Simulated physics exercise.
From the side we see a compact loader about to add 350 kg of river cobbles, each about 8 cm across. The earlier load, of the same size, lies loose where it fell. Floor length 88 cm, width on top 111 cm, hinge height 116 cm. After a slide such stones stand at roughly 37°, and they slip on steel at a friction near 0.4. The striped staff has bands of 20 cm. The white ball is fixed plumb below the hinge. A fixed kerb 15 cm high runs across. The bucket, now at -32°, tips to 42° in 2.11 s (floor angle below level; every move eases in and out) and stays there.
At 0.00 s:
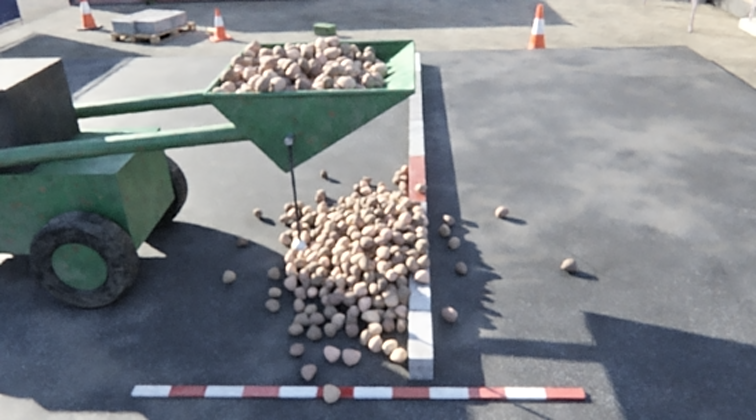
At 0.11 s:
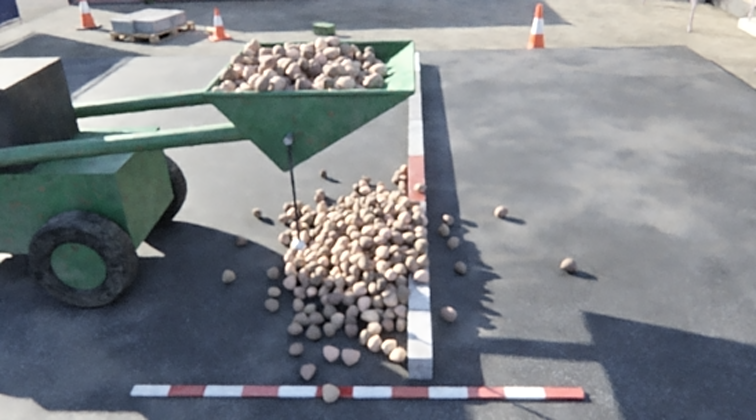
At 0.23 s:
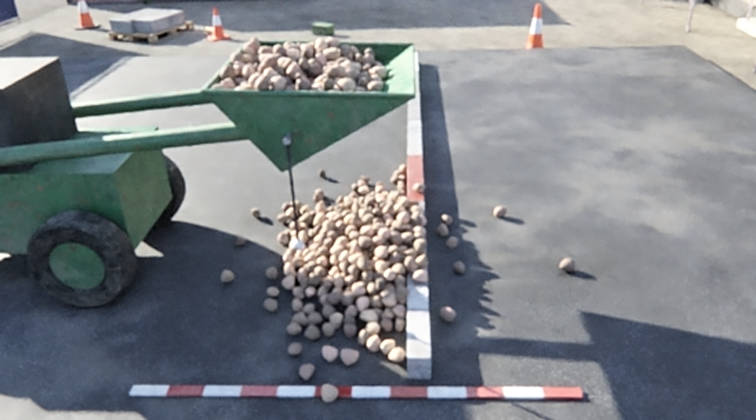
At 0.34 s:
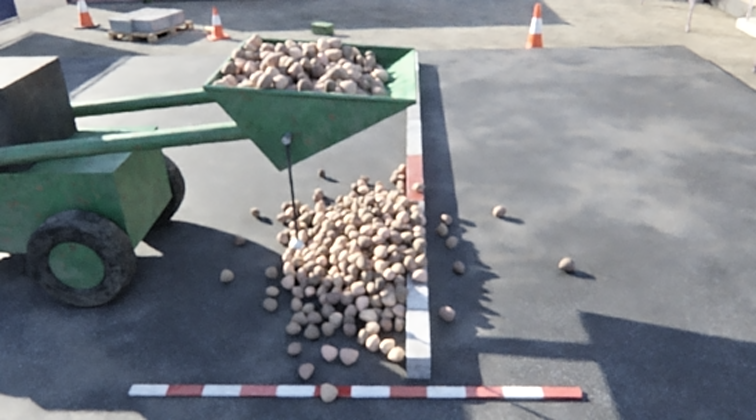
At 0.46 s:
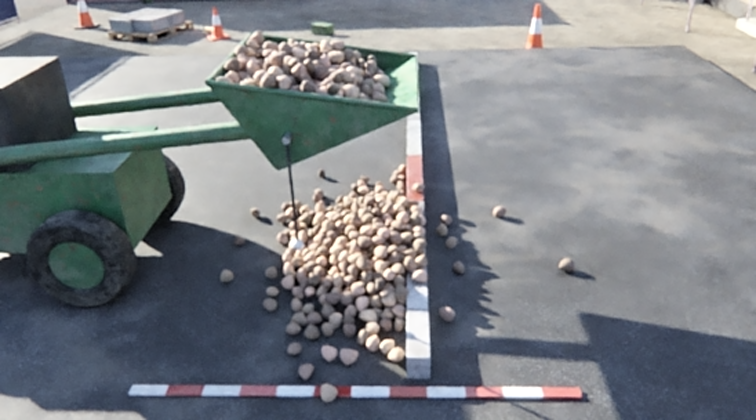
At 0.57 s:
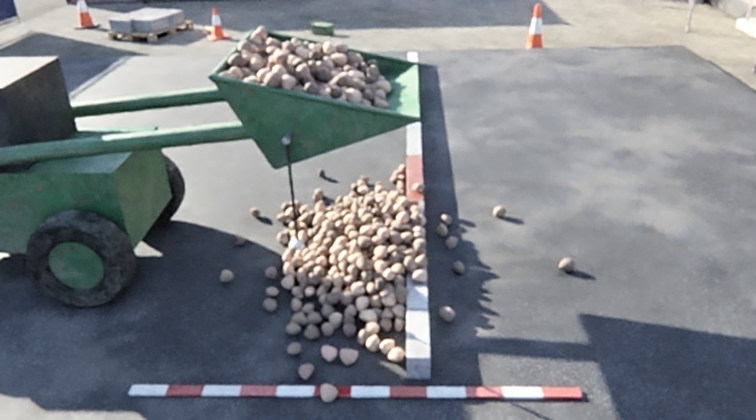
A green loader's raised bucket, heaped with pinkish-brown cobbles, stays nearly still at first, then tilts slowly clockwise, its right edge lowering as the stones shift slightly inside. The side view from slightly above shows a sunlit paved yard, with orange-and-white cones behind. Beneath the bucket, a loose pile of similar stones rests against a pale kerb with a red section, behind a red-and-white striped staff.
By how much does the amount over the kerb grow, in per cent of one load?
Some 81 per cent is added.
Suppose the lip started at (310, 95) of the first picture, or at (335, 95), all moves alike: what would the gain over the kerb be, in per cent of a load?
First some 5, then 10 per cent.
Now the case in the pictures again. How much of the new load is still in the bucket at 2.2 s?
Roughly 10 per cent is still inside.
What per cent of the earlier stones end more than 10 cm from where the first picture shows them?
Roughly 0 per cent of them.
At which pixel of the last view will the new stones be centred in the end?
Around (466, 251).
After 1.6 s the floor is at 30°; in per cent of one load, 92 in the bucket, 106 on this side of the kerb, 2 over the kerb; the foremost stones are at (469, 249).
After 2.2 s the floor is at 42°; in per cent of one load, 11 in the bucket, 134 on this side of the kerb, 56 over the kerb; the foremost stones are at (547, 253).
After 2.6 s the floor is at 42°; in per cent of one load, 0 in the bucket, 123 on this side of the kerb, 77 over the kerb; the foremost stones are at (595, 246).
After 5.2 s the floor is at 42°; in per cent of one load, 0 in the bucket, 117 on this side of the kerb, 83 over the kerb; the foremost stones are at (640, 240). Net gain over the kerb, 81.
